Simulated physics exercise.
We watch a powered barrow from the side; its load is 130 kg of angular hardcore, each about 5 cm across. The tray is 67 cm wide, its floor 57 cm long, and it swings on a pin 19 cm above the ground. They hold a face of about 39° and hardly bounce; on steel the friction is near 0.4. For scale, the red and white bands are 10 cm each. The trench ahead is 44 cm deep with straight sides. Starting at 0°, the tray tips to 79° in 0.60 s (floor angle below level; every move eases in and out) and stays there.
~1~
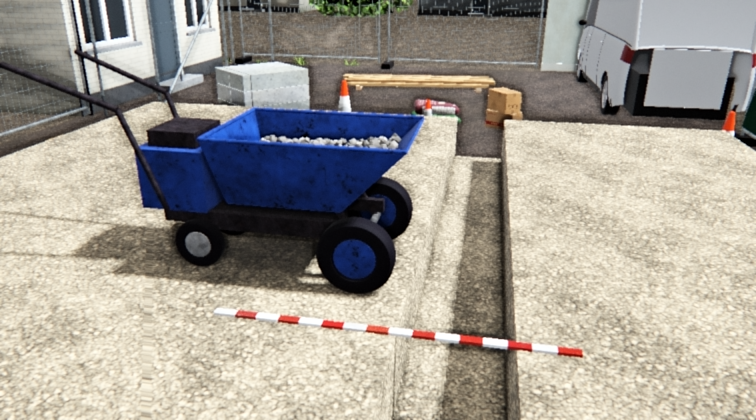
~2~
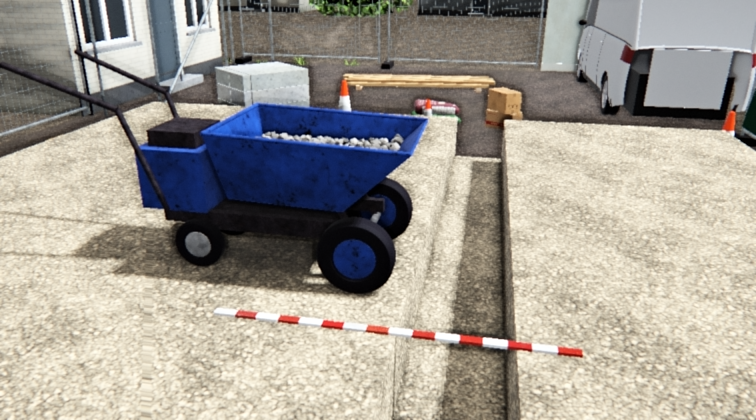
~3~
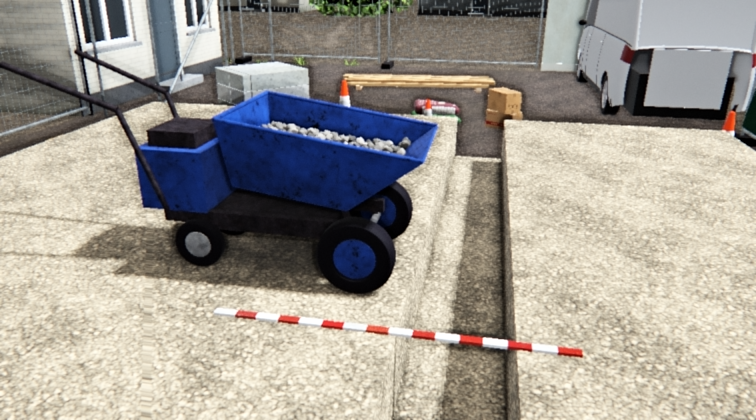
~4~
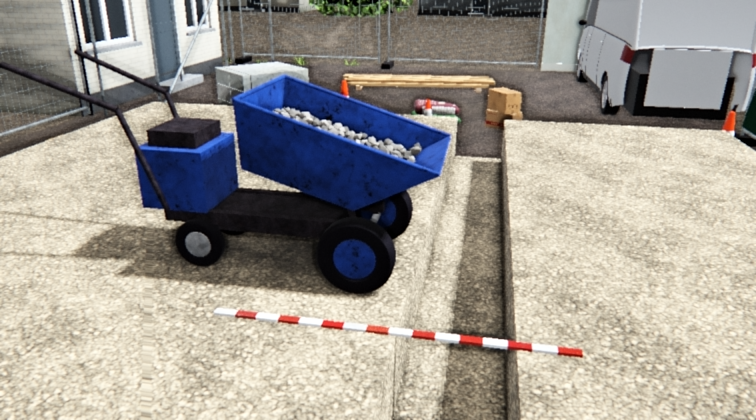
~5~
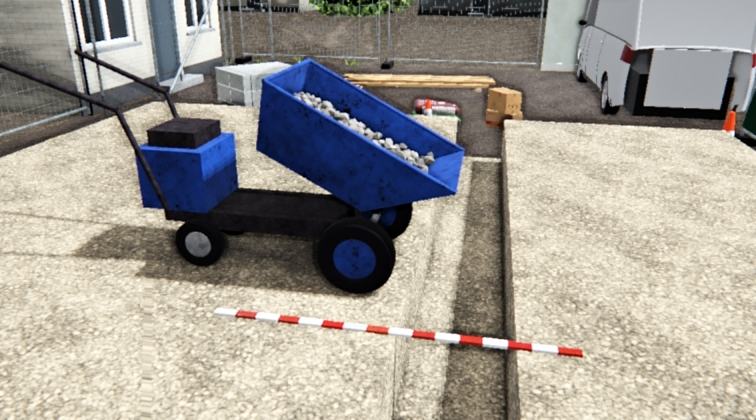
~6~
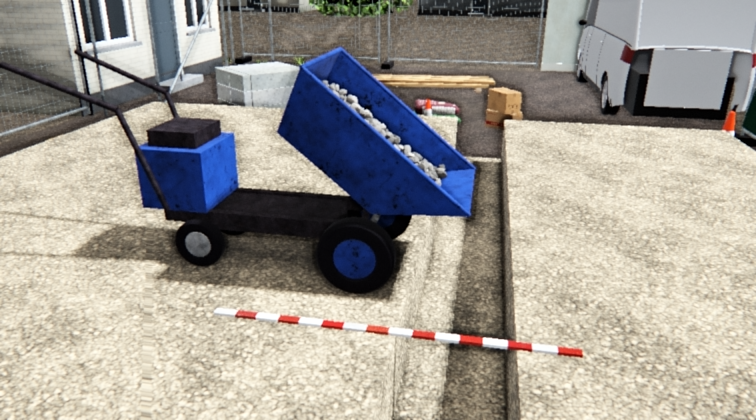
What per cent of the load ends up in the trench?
Some 53 per cent of it.
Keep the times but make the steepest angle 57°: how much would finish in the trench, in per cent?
In that case some 25 per cent.
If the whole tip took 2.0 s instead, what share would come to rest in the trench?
Then about 80 per cent.
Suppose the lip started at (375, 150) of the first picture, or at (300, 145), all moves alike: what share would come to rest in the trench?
Near 80 per cent from the first place, 75 from the second.
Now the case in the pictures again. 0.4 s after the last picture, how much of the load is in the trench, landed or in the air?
About 20 per cent by then.
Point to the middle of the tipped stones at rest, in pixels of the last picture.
Near (504, 325).
Then, 0.1 s after the last picture the floor is at 67°, 100 % in the tray; the foremost stones are at (467, 234).
Then, 0.4 s after the last picture the floor is at 79°, 65 % in the tray, 20 % in the trench, 15 % past the trench; the foremost stones are at (544, 283).
Then, 0.7 s after the last picture the floor is at 79°, 2 % in the tray, 51 % in the trench, 47 % past the trench; the foremost stones are at (730, 291).
Then, 2.7 s after the last picture the floor is at 79°, 0 % in the tray, 53 % in the trench, 47 % past the trench; the foremost stones are past the picture's edge.
